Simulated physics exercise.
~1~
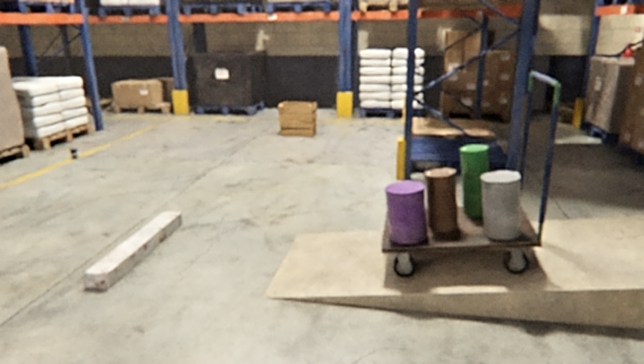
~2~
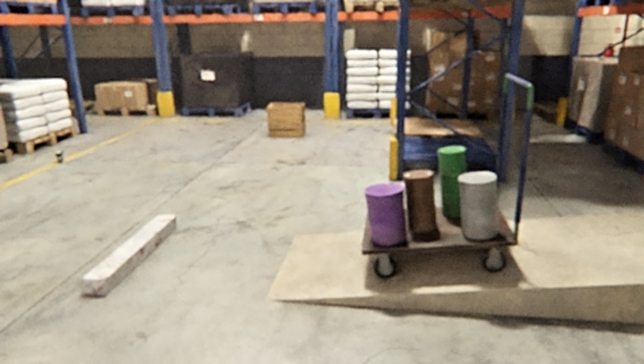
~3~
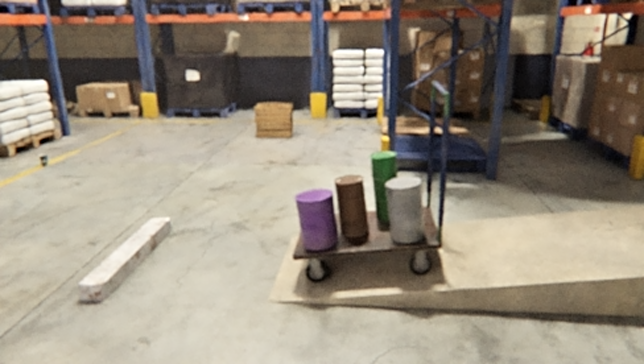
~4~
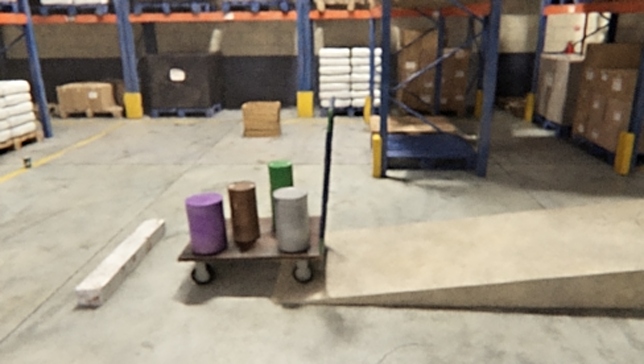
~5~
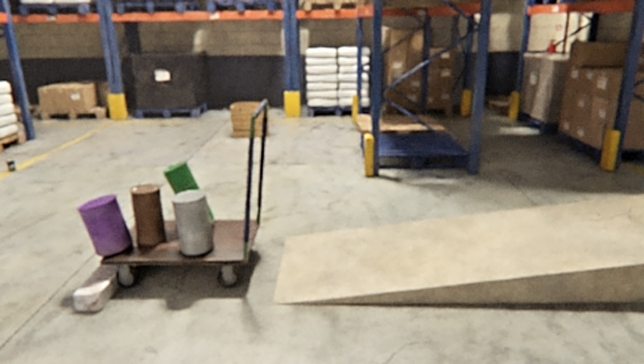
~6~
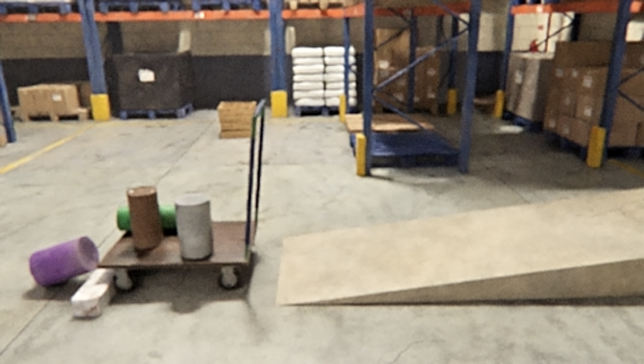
A trolley rolling left down a ramp and stopping at a kerb, the purple pail tumbling off, the green canister toppling aboard.
